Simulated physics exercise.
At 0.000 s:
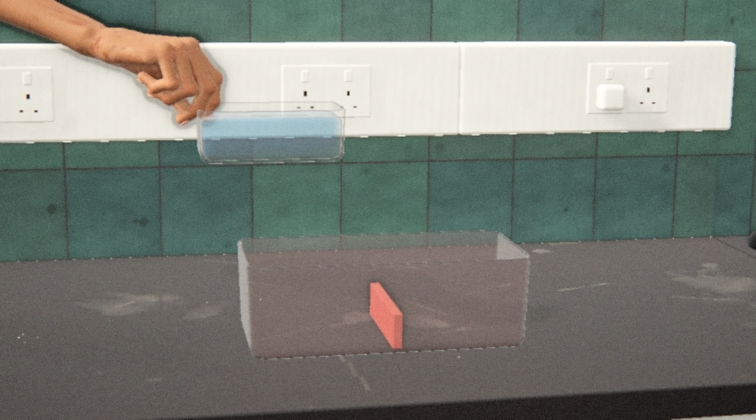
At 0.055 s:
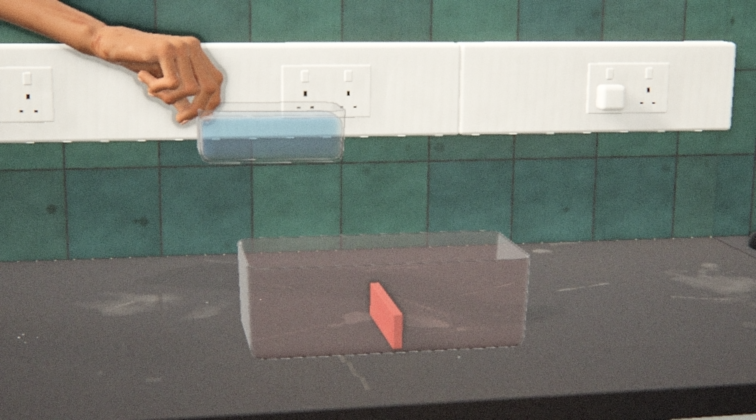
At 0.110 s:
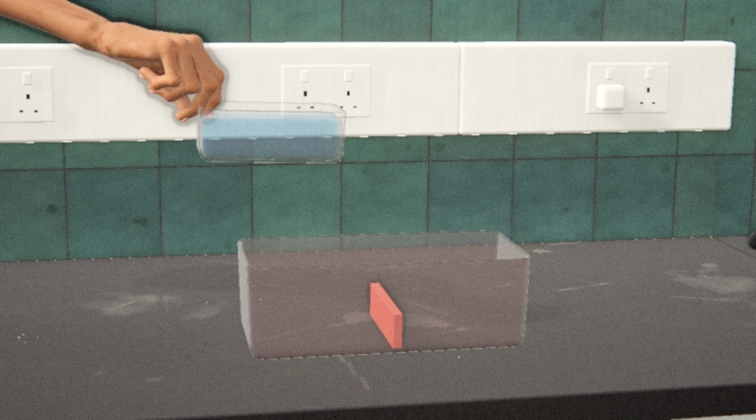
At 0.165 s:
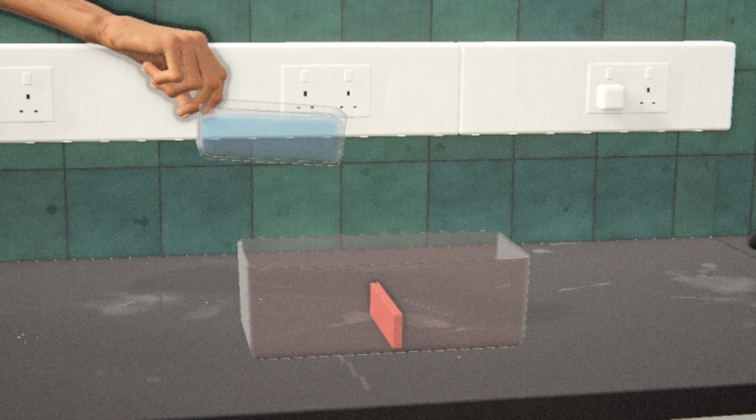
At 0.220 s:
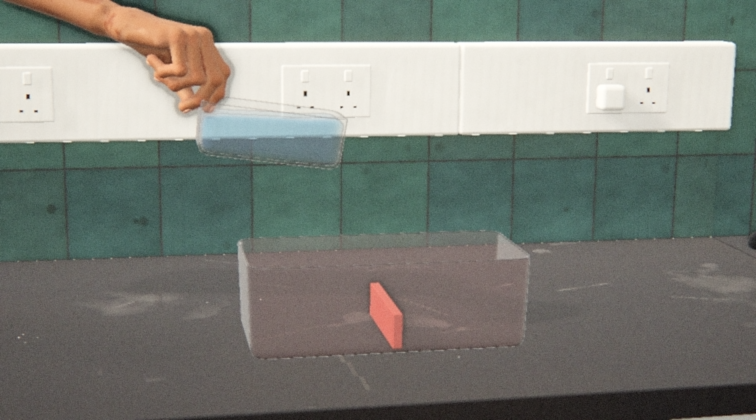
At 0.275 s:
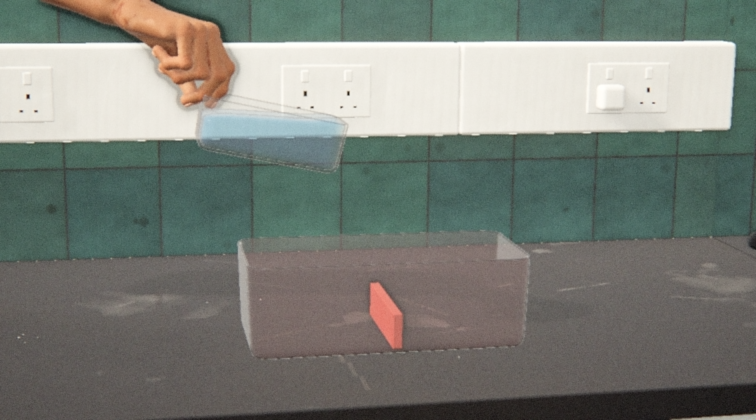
A hand at the upper left slowly tilts a clear oblong tub of blue water, its right end dipping slightly while the water's surface stays nearly level. Below it, a transparent, empty oblong basin with a small upright red wall inside sits on a dark, scuffed countertop. Green tiles and white socket panels line the wall behind, seen from the front by a still camera.
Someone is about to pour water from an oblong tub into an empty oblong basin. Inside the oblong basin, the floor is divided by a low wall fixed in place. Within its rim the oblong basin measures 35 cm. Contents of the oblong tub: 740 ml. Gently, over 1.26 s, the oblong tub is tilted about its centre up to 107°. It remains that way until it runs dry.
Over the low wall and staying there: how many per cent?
63 out of 100.
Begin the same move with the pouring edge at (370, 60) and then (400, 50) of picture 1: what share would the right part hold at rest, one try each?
About 75 %, then about 80 %.
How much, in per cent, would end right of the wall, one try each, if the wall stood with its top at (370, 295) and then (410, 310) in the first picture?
Respectively 75 and 40 %.
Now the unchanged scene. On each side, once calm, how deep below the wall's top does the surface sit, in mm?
It's around 36 mm on the left side and around 26 mm on the right side.
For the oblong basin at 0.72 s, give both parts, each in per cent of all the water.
Around 5 on the left and around 26 on the right.
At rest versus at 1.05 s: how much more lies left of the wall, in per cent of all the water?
Close to 9% of the whole.
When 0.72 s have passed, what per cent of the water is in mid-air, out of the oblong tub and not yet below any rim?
About 42 per cent.
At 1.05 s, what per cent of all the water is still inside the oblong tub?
I'd say some 5 per cent remains.
By 0.72 s the tilt is 65° and 26 per cent is still to pour, 5 is left of the wall and 26 right of it.
By 1.05 s the tilt is 100° and 5 per cent is still to pour, 26 is left of the wall and 62 right of it.
By 1.39 s the tilt is 107° and 0 per cent is still to pour, 35 is left of the wall and 63 right of it.
By 1.76 s the tilt is 107° and 0 per cent is still to pour, 35 is left of the wall and 63 right of it.
At rest 35 per cent lies left of the wall, 63 right of it and 2 outside.
